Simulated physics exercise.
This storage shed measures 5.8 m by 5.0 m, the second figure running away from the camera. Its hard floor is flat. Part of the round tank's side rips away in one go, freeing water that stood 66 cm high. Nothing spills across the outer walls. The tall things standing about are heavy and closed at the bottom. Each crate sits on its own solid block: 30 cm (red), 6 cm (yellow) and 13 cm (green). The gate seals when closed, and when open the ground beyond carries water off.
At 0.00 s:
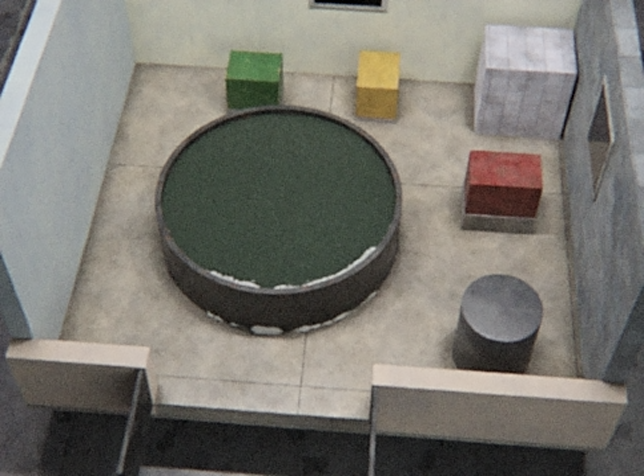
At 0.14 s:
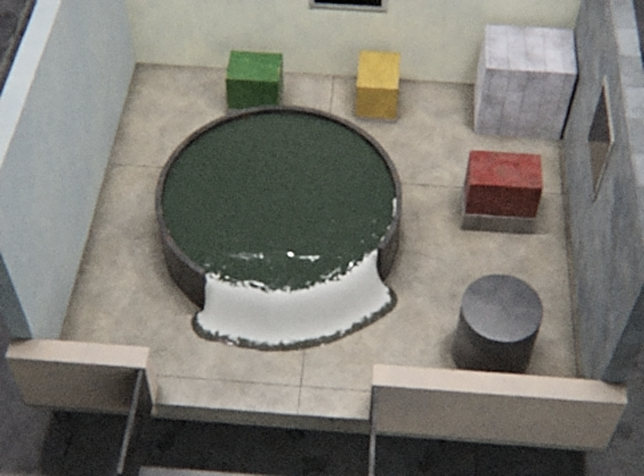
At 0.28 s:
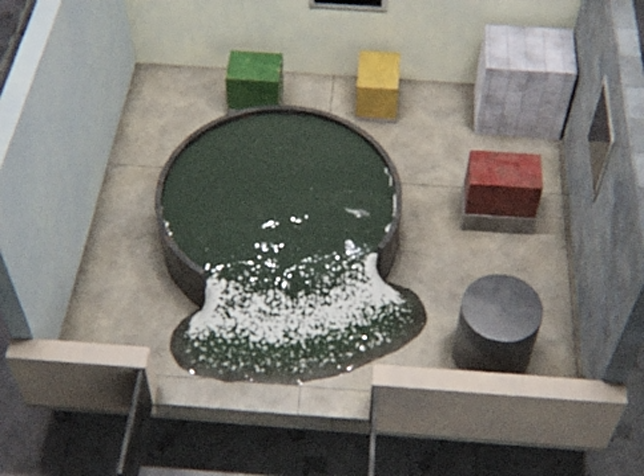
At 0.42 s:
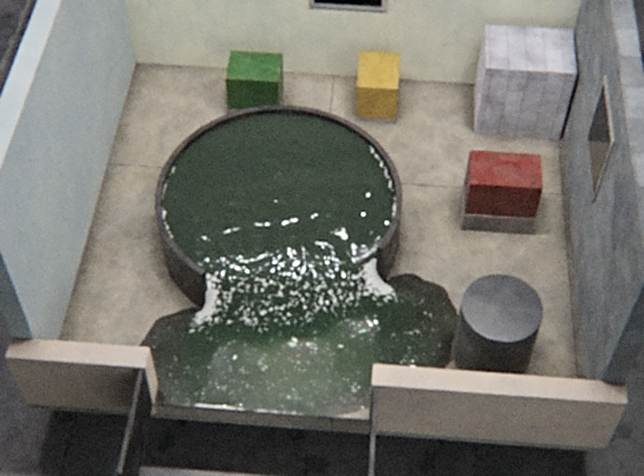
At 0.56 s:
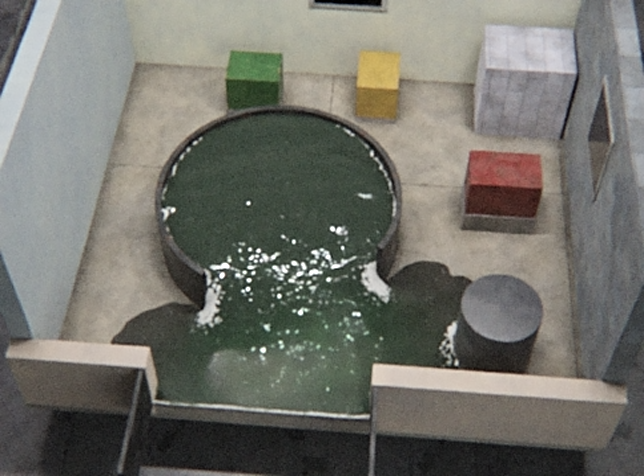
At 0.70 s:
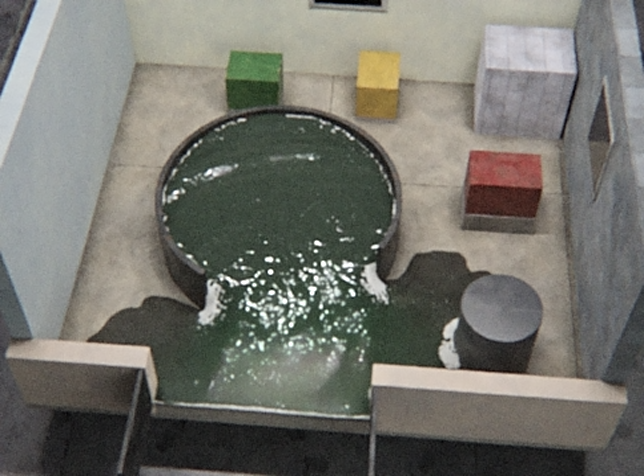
Dark green water bursting from the front of a round tank, foaming white, then spreading across the floor and around a grey cylinder.
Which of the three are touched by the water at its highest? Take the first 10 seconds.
One by one: The red crate keeps dry; the yellow crate is soaked; the green crate escapes dry.
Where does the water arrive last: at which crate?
Last comes the green one.
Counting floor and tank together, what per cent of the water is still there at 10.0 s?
Some 32 per cent remains.
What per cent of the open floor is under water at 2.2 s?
Some 40 per cent of it.
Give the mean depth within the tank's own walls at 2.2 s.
About 30 cm.
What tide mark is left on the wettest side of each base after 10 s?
In cm: Red 21, yellow 11, green 8.
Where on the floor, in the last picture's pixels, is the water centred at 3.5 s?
Around (343, 266).
After 1.4 s water covers 30 % of the floor and is deepest (38 cm) near (584, 415); red plinth not reached, yellow plinth not reached, green plinth not reached.
After 2.2 s water covers 40 % of the floor and is deepest (38 cm) near (567, 414); red plinth reached, yellow plinth not reached, green plinth not reached.
After 3.5 s water covers 55 % of the floor and is deepest (24 cm) near (567, 414); red plinth reached, yellow plinth not reached, green plinth not reached.
After 6.0 s water covers 75 % of the floor and is deepest (12 cm) near (557, 277); red plinth reached, yellow plinth reached, green plinth reached.
After 10.0 s water covers 90 % of the floor and is deepest (9 cm) near (287, 116); highest at the red plinth 21 cm, highest at the yellow plinth 11 cm, highest at the green plinth 8 cm.
